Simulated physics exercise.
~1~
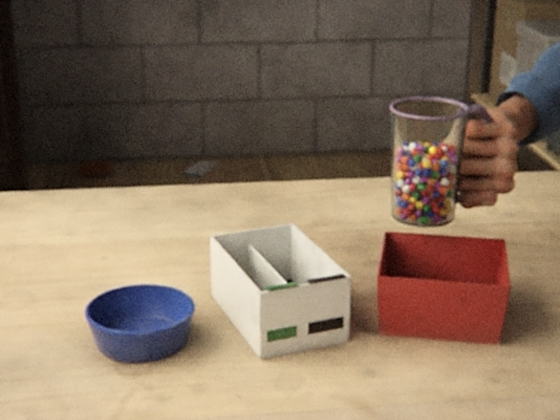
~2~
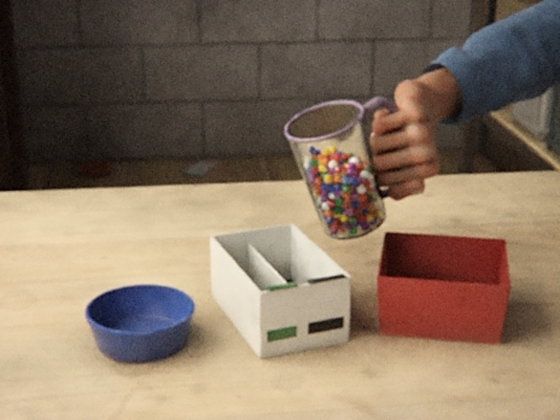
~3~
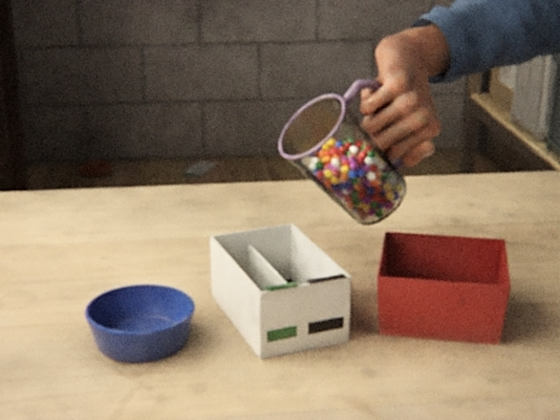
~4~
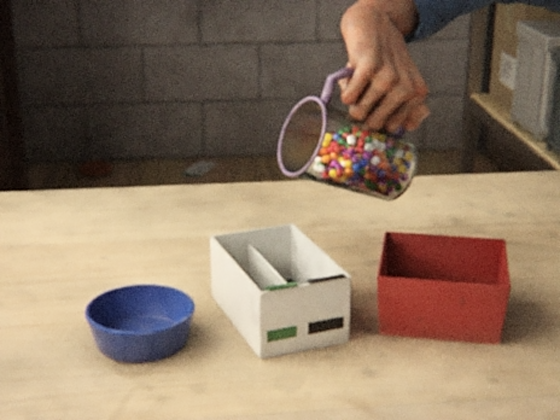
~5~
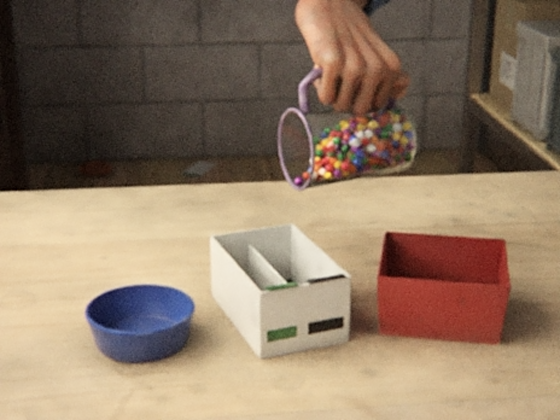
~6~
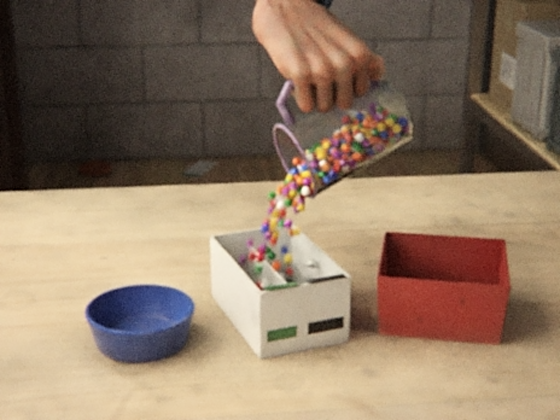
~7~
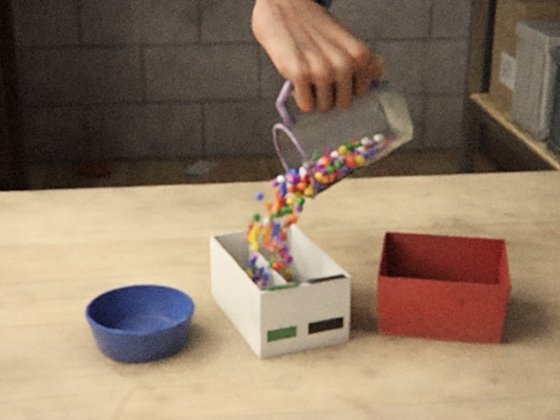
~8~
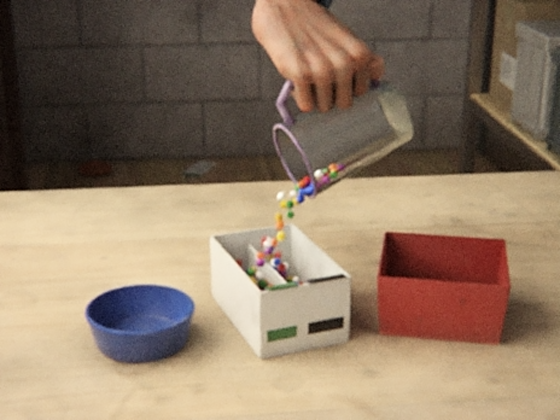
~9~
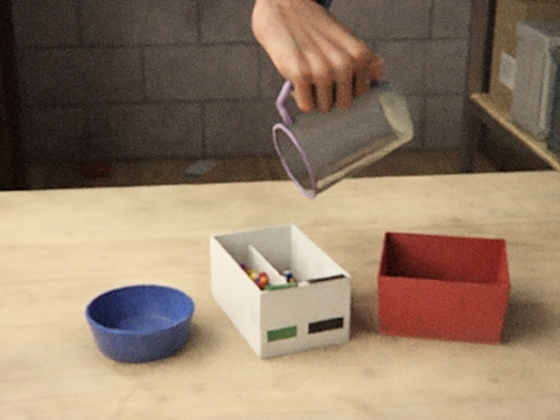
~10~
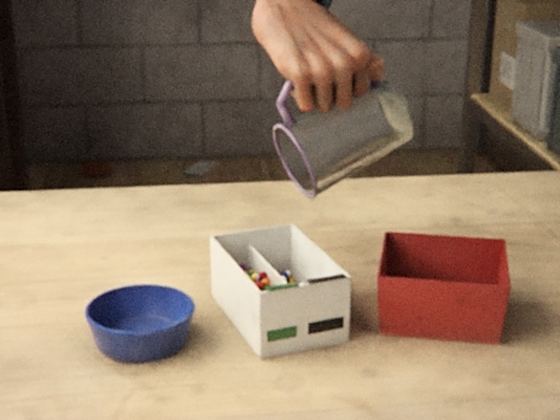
A hand holds a clear cup of many-coloured beads above a pale wooden table, seen from the front and slightly above, with a grey block wall behind. On the table stand a blue dish at left, a white divided box with green and black marks in the middle, and a red tin at right. The hand moves the cup left and tips it onto its side. Beads stream down into the white box, then thin to a trickle. Finally the emptied cup stays tilted above the box, where some beads show inside, while the dish and red tin remain empty.
